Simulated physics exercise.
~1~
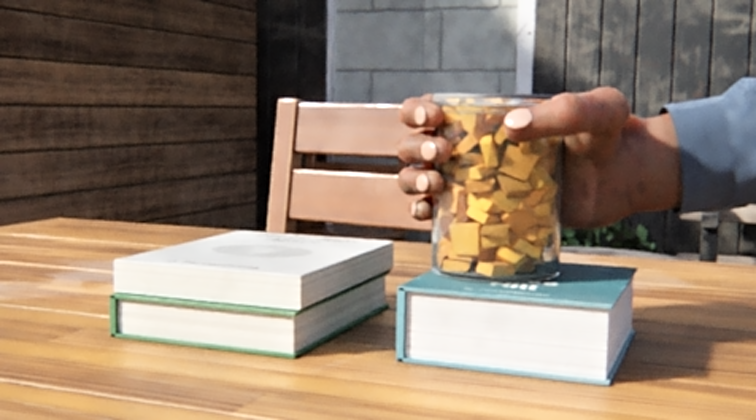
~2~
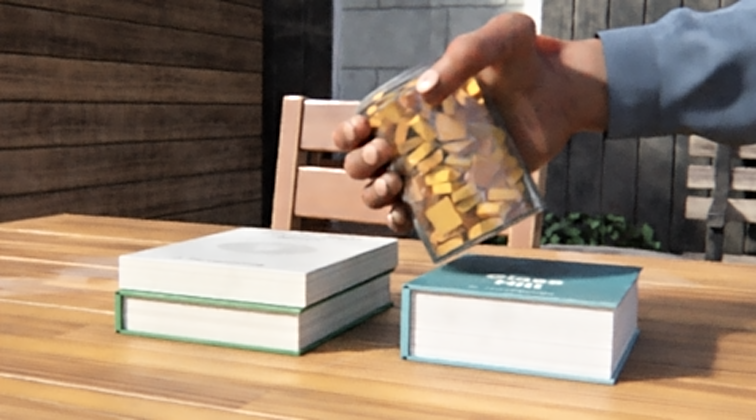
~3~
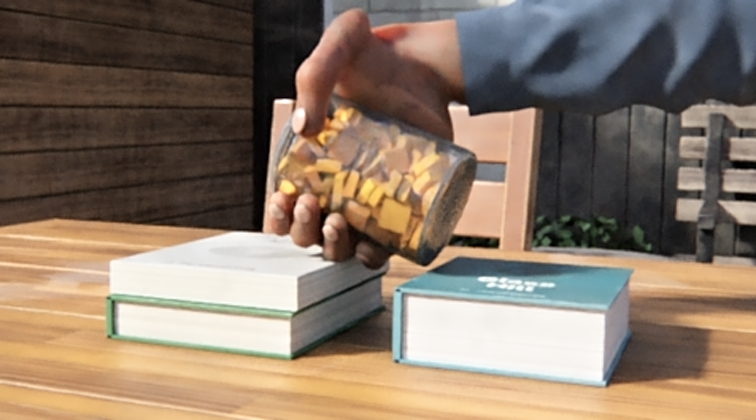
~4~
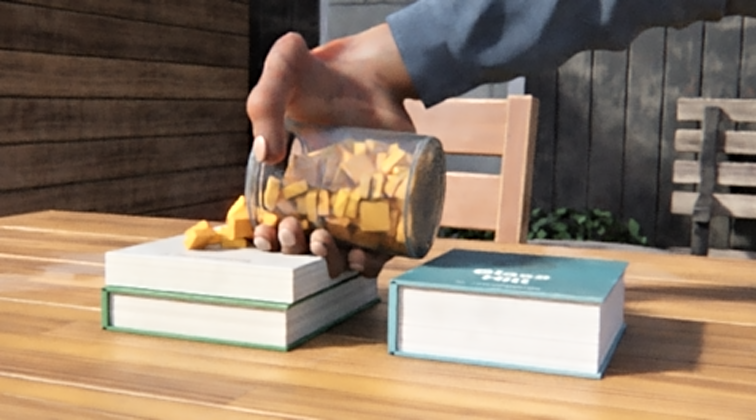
At a wooden outdoor table, a hand lifted a glass jar of small yellow-orange pieces off a teal book and tipped it leftward onto its side over two stacked books, where a few pieces spilled from the mouth onto the white top cover.
